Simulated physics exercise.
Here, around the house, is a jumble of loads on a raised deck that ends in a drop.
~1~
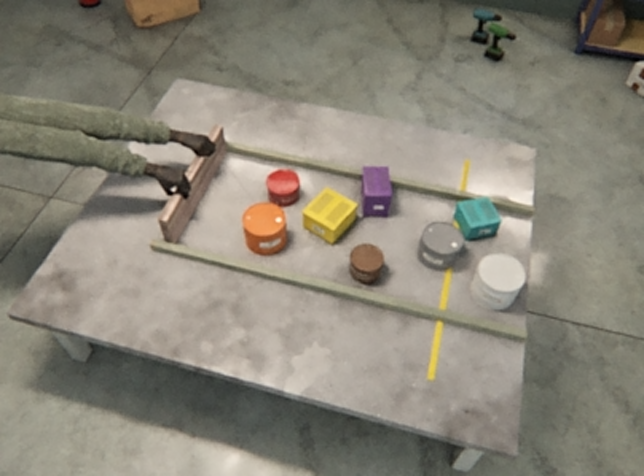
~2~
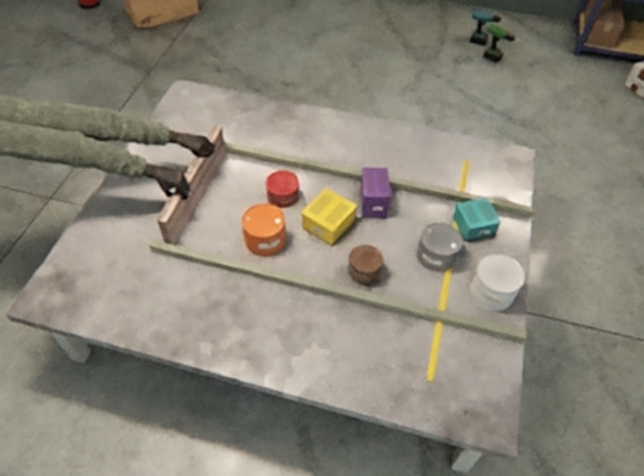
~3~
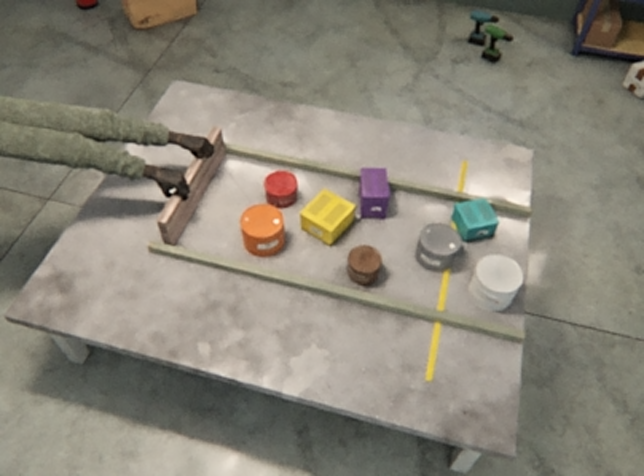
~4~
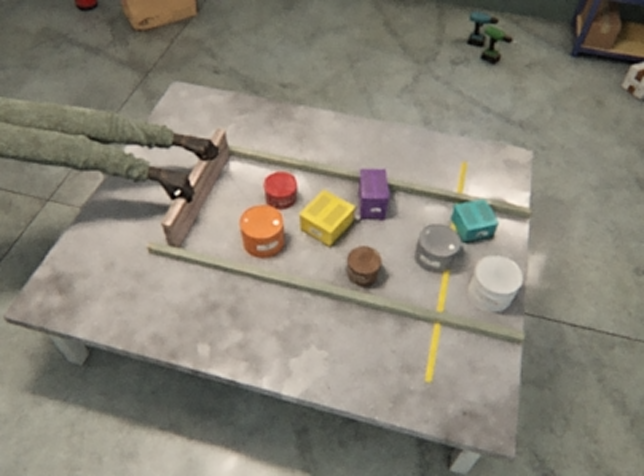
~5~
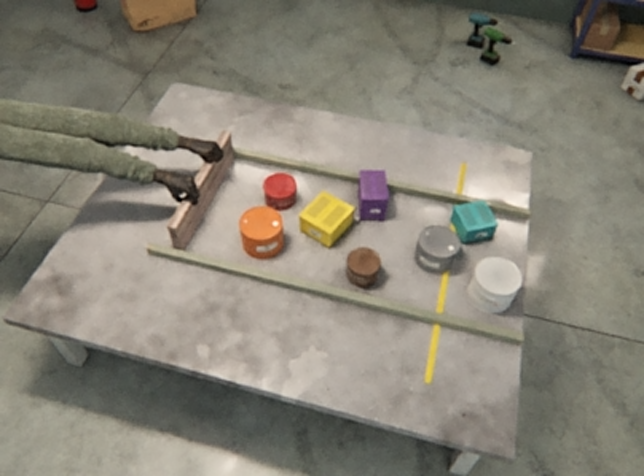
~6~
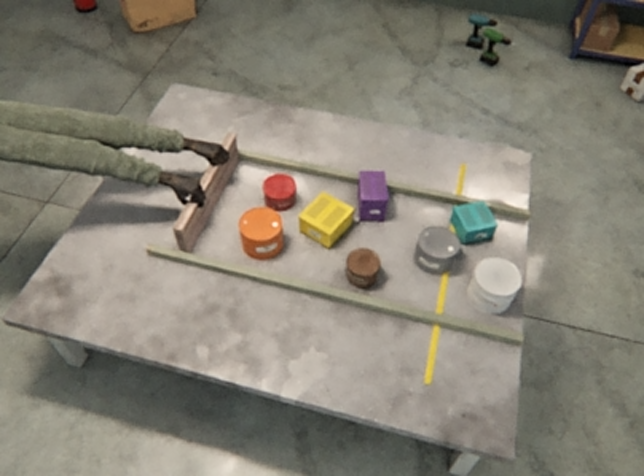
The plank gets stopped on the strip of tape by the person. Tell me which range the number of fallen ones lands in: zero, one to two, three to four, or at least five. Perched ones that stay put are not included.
The ones going over the edge come to a single one or a pair, I'd say.
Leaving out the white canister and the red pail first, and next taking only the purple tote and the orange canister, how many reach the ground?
The first try gives 0, the second gives 0.
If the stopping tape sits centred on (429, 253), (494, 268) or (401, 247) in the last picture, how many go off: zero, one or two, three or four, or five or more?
For each place: 1 or 2; at least five; none at all.
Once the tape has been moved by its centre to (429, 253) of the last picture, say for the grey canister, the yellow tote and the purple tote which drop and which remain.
First, the grey canister is safe; next, the yellow tote is safe; last, the purple tote is safe.
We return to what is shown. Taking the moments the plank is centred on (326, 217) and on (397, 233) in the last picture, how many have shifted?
That gives 5 for the first and 7 for the second.
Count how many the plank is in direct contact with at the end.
3 in contact.
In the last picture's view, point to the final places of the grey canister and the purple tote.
The first ends close to (529, 286), the second close to (478, 208).
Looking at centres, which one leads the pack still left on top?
That's the grey canister.
Early on, none off yet; white canister at rest near (493, 286); turquoise tote at rest near (473, 223); grey canister at rest near (436, 250).
A while later, none off yet; white canister travelled a little near (515, 300); turquoise tote at rest near (473, 223); grey canister travelled about its own width near (485, 270).
Finally, the number that fall off is one or two; lost, white canister.
